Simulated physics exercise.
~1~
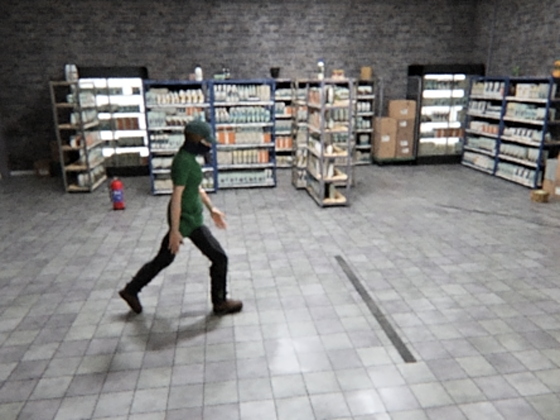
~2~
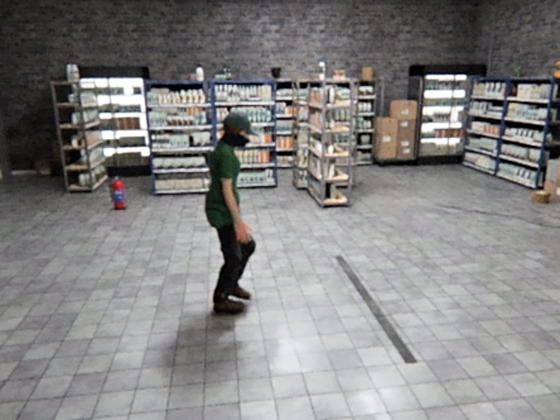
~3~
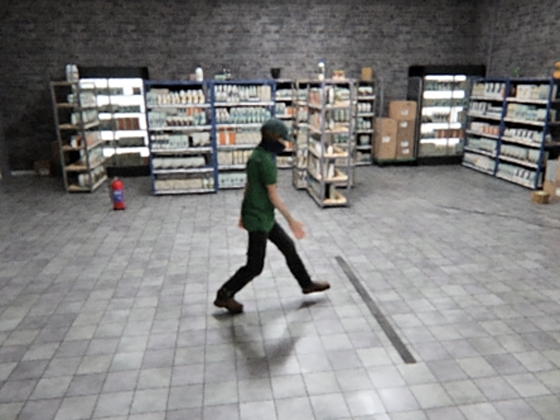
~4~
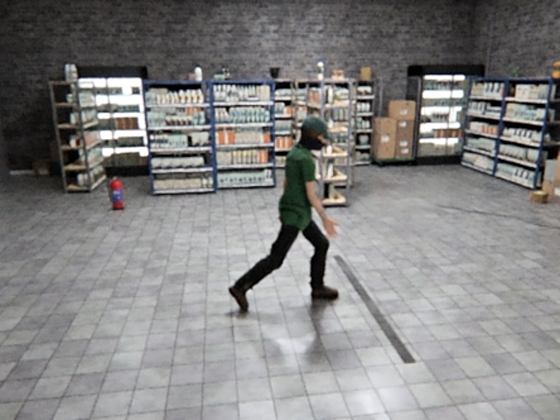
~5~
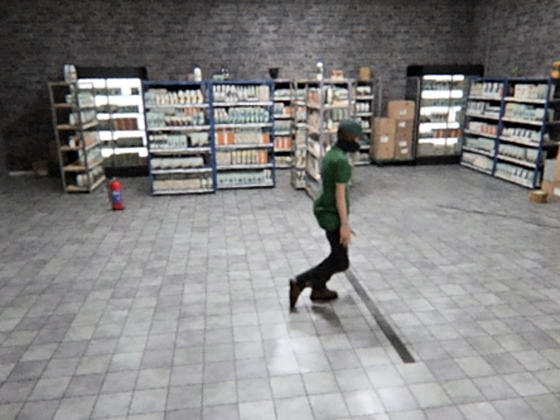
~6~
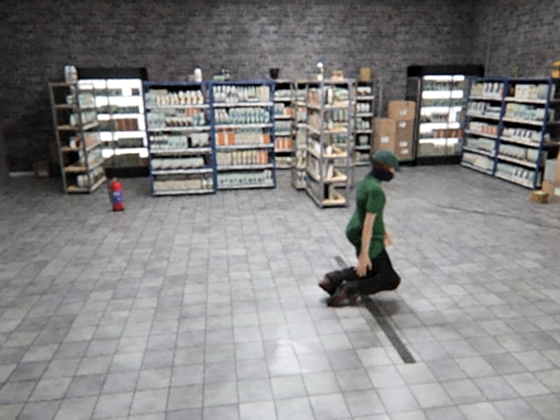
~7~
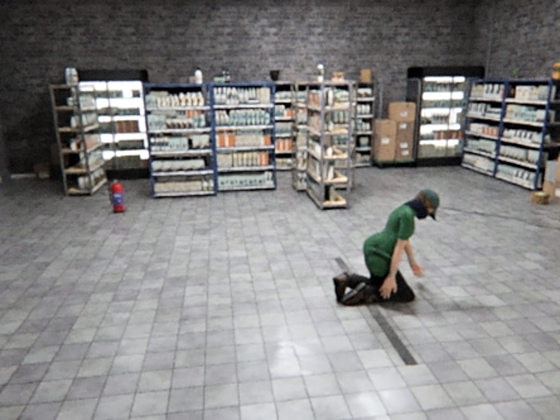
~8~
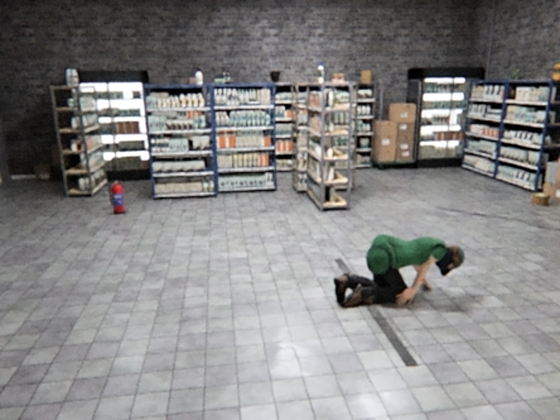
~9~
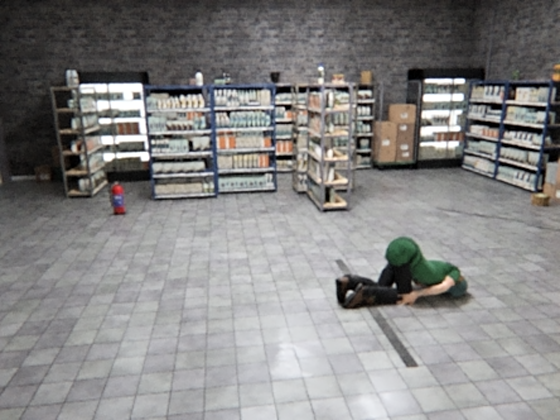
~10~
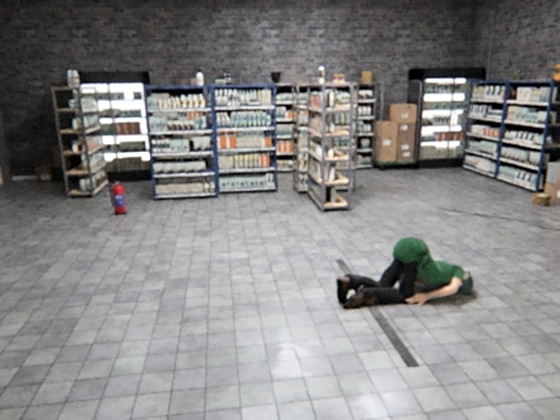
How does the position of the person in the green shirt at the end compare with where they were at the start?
At the start the person is upright and walking on the left side of the floor. By the end they are slumped on the tiles farther to the right, with their body across the black strip.
Person in a green shirt and cap walking right across a tiled storeroom, sinking to the knees and slumping over a black floor strip.
